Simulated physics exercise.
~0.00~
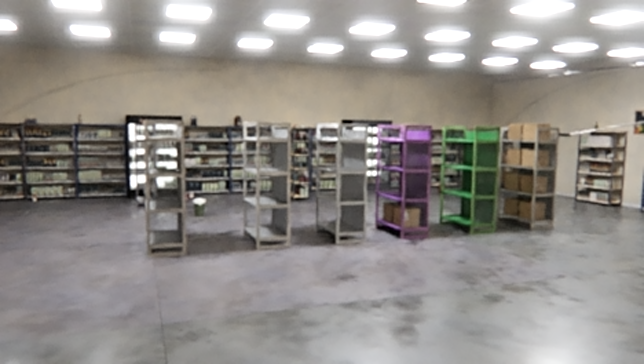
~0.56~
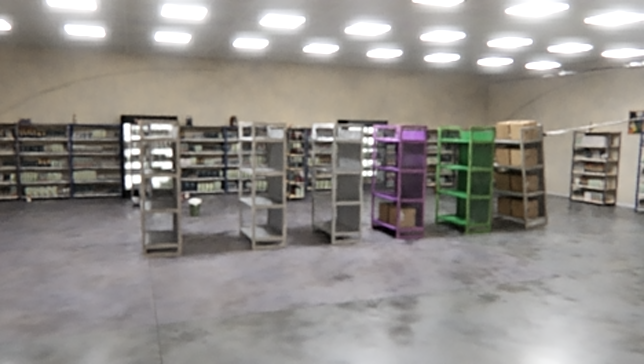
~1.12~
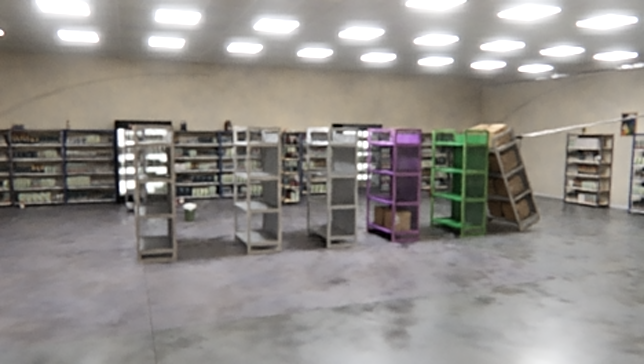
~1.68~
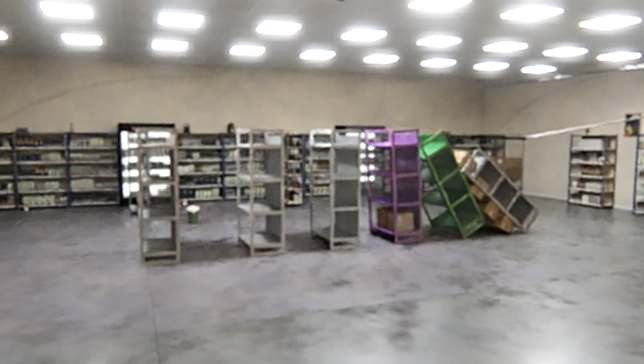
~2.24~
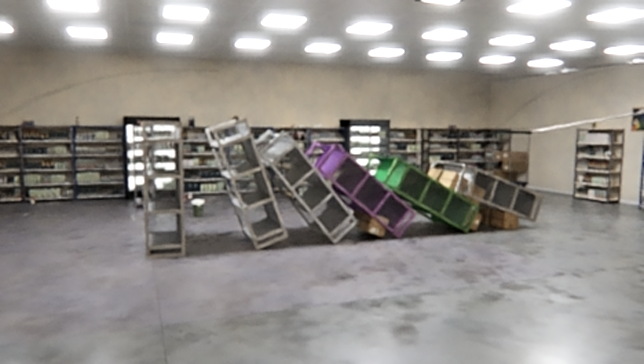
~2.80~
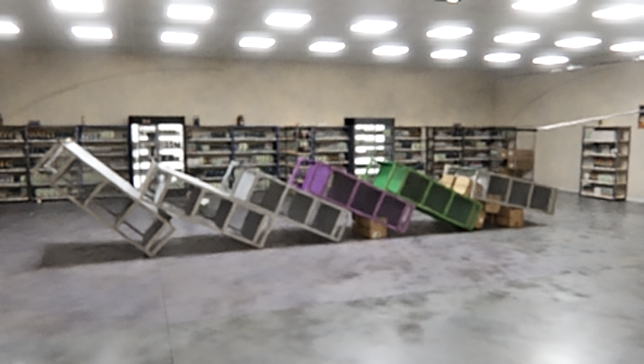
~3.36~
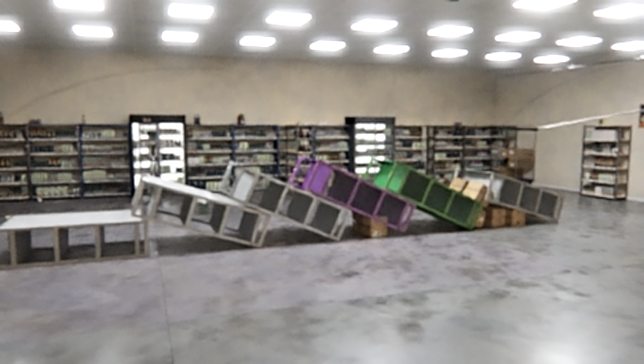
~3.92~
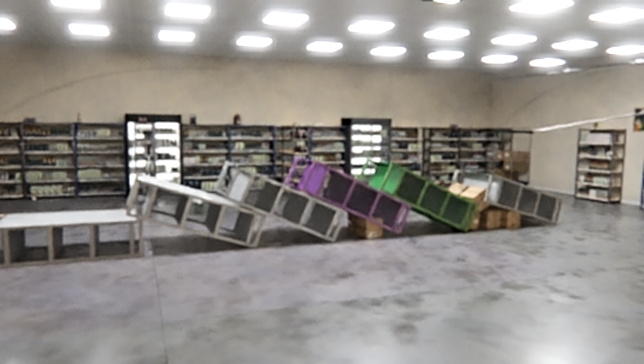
In a warehouse, six freestanding racks, one purple and one green, toppling leftward from the right until none is left standing.
